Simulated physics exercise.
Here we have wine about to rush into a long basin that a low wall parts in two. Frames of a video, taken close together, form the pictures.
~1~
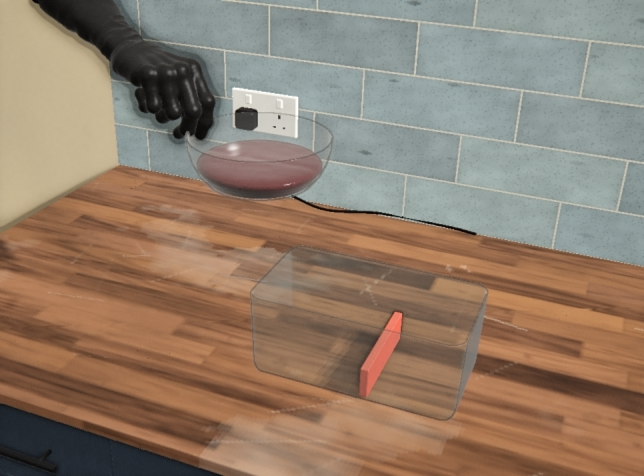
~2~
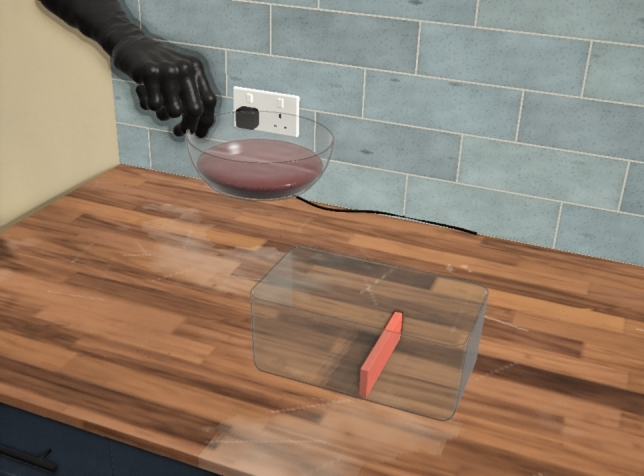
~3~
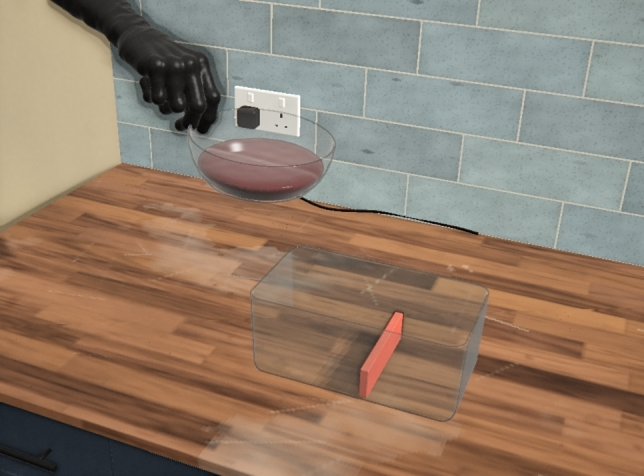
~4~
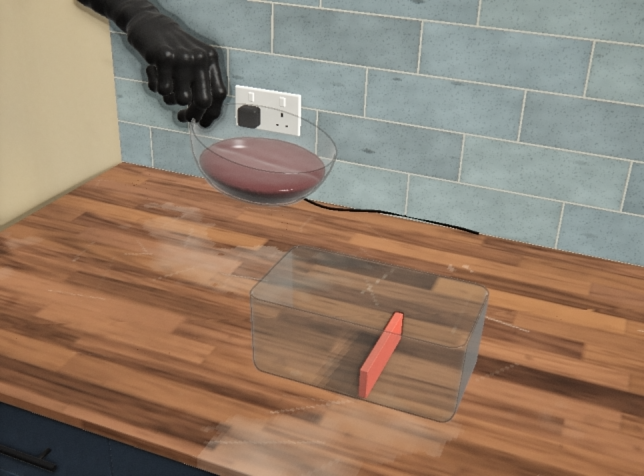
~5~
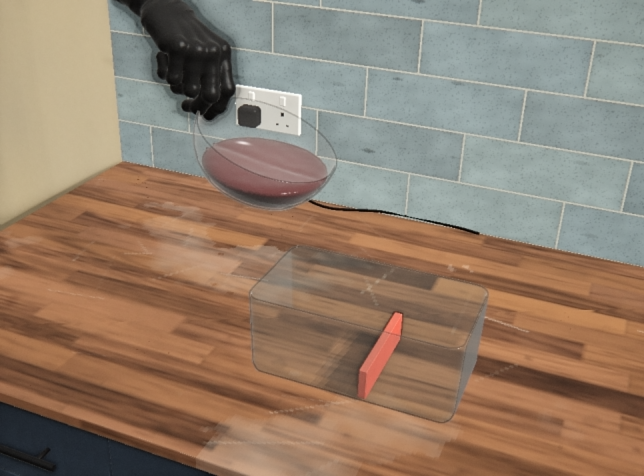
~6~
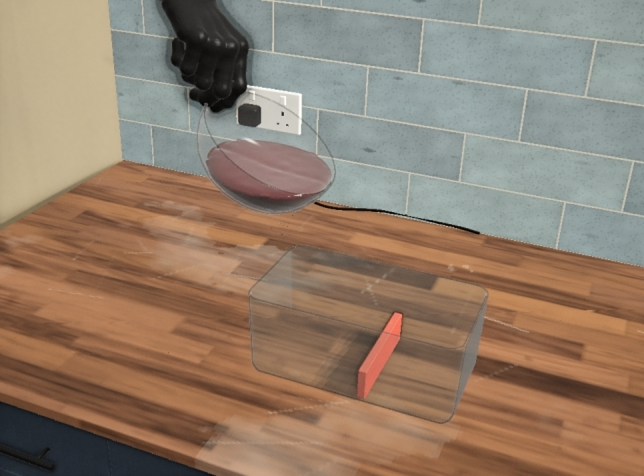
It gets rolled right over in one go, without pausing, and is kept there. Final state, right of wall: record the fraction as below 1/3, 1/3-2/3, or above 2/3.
Recorded: Below 1/3.
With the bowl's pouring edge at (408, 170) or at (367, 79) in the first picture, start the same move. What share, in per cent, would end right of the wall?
Roughly 70 per cent, then roughly 55 per cent.
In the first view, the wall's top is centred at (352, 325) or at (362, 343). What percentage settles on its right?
The first placement leaves close to 45 per cent, the second close to 35 per cent.
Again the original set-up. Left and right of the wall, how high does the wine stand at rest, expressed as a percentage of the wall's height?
Roughly 50 percent left, 10 percent right.
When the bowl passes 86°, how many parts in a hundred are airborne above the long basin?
Something close to 45 percent of it.
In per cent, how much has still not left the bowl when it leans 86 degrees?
My estimate is close to 15 percent remaining.
A moment on, the bowl is tipped on its side and 17 per cent is still to pour, 38 is left of the wall and 0 right of it.
Next, the bowl is tipped on its side and 2 per cent is still to pour, 87 is left of the wall and 2 right of it.
Then the bowl is tipped on its side and 0 per cent is still to pour, 90 is left of the wall and 6 right of it.
Later the bowl is tipped on its side and 0 per cent is still to pour, 90 is left of the wall and 7 right of it.
At rest 90 per cent lies left of the wall, 7 right of it and 3 outside.
